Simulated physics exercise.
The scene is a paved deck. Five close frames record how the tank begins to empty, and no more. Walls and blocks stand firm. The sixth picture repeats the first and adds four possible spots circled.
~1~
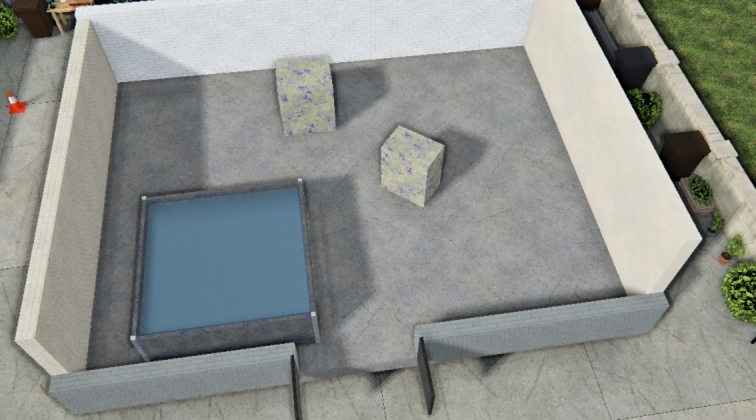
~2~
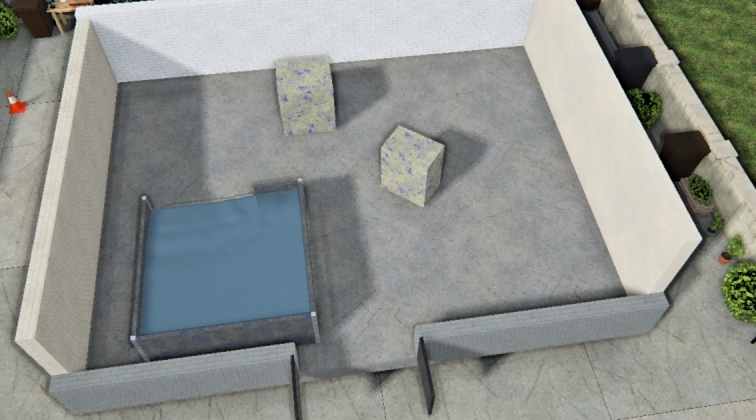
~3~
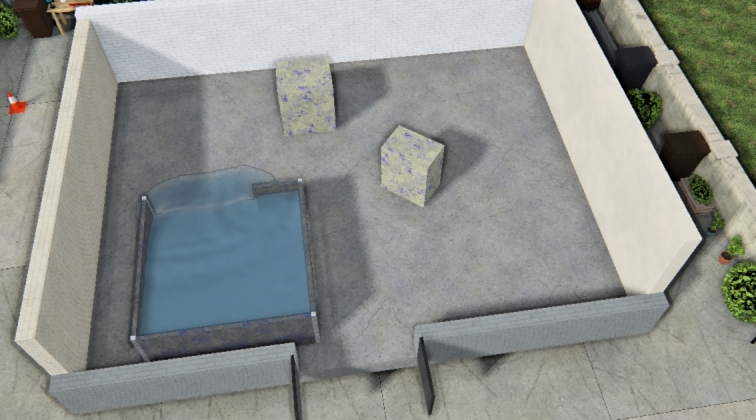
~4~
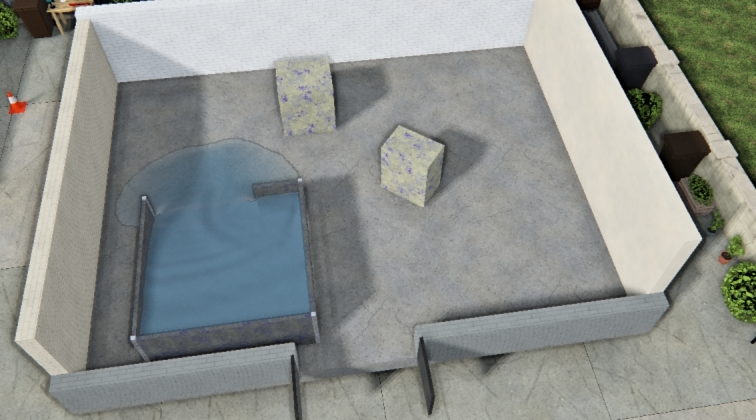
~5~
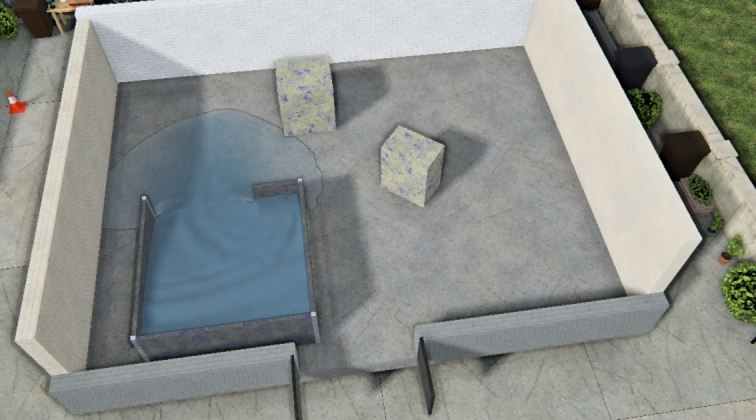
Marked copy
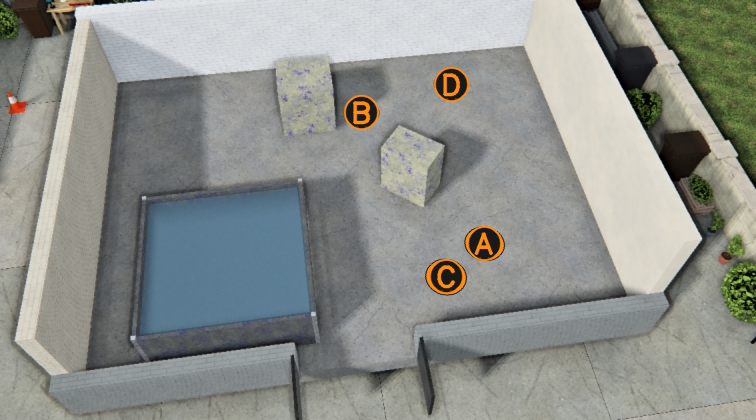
A square tank of blue water opening at its back side, water spreading outward across the grey floor of a walled yard.
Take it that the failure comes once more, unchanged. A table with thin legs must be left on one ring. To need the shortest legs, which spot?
B works best here.
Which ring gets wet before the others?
B.
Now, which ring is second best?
Ring D.
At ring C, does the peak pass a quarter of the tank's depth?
No, it does not.
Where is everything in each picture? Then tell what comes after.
In the first frame, tank full, its middle at (225, 256); open gate at (356, 338).
In the second frame, water covers 2 % of the ground, its front hidden from here.
In the third frame, 5 % of the ground under water, visible out to (266, 177).
In the fourth frame, 10 % of the ground under water, visible out to (236, 141).
In the fifth frame, 17 % of the ground under water, visible out to (232, 111).
In orange, A at (484, 243); B at (361, 112); C at (446, 276); D at (451, 84).
For ring A, the water peaks at about 17 % of the depth that stood in the tank.
For ring B, the water peaks at about 6 % of the depth that stood in the tank.
For ring C, the water peaks at about 20 % of the depth that stood in the tank.
For ring D, the water peaks at about 10 % of the depth that stood in the tank.
